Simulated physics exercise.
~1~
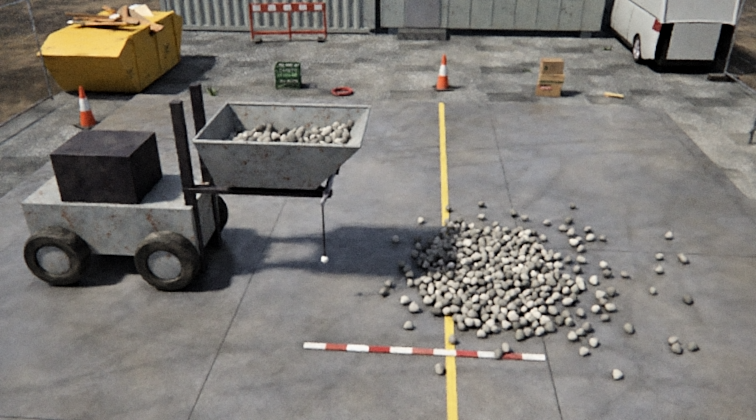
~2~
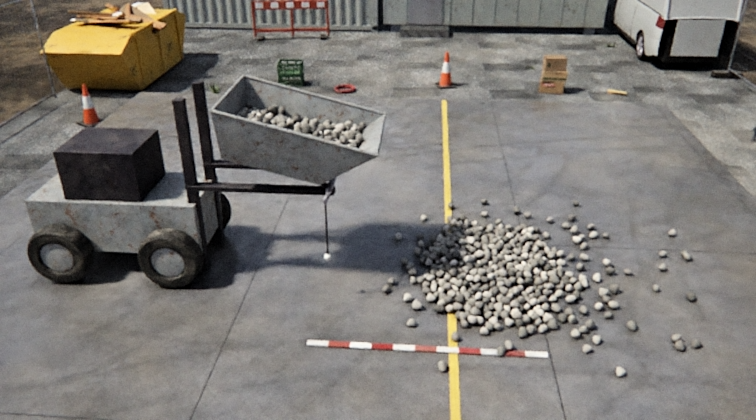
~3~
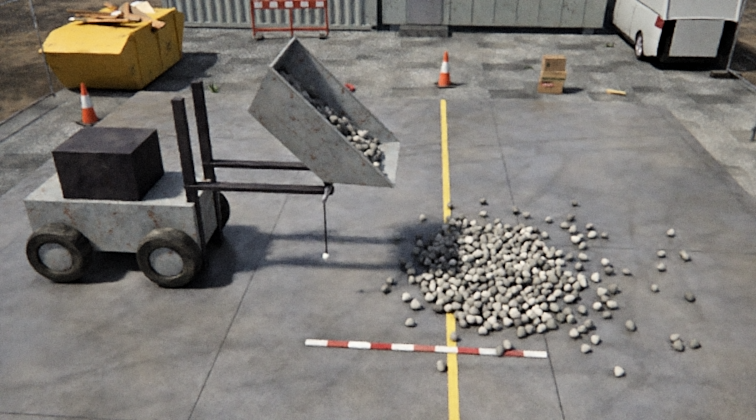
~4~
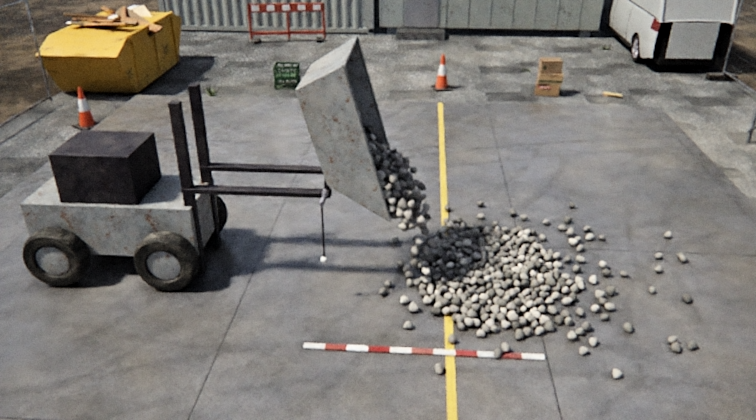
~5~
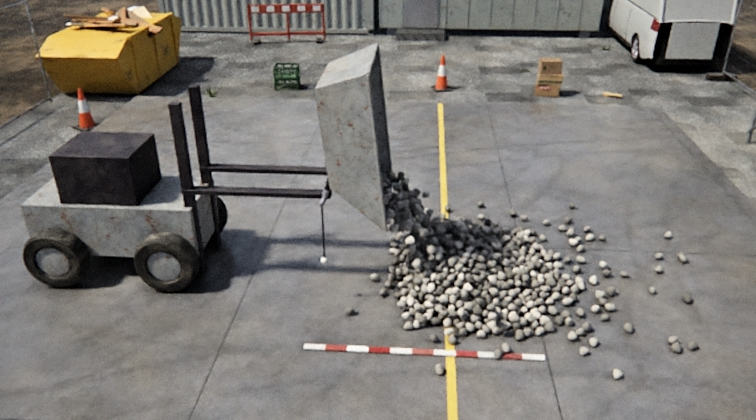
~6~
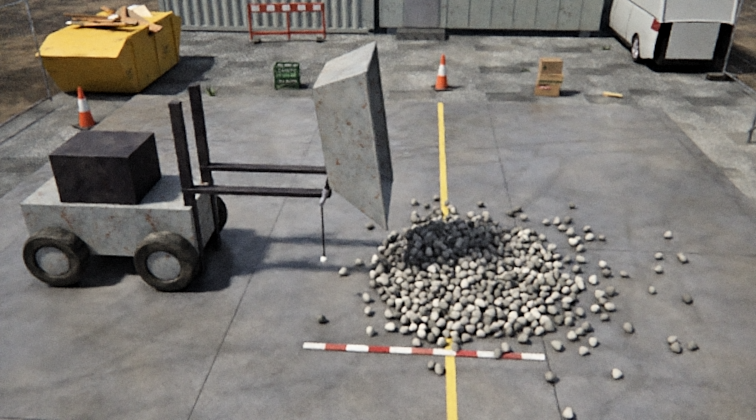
Grey skip on a fork truck tipping steeply forward, pouring rounded cobbles onto a loose heap across a yellow line, ending empty.
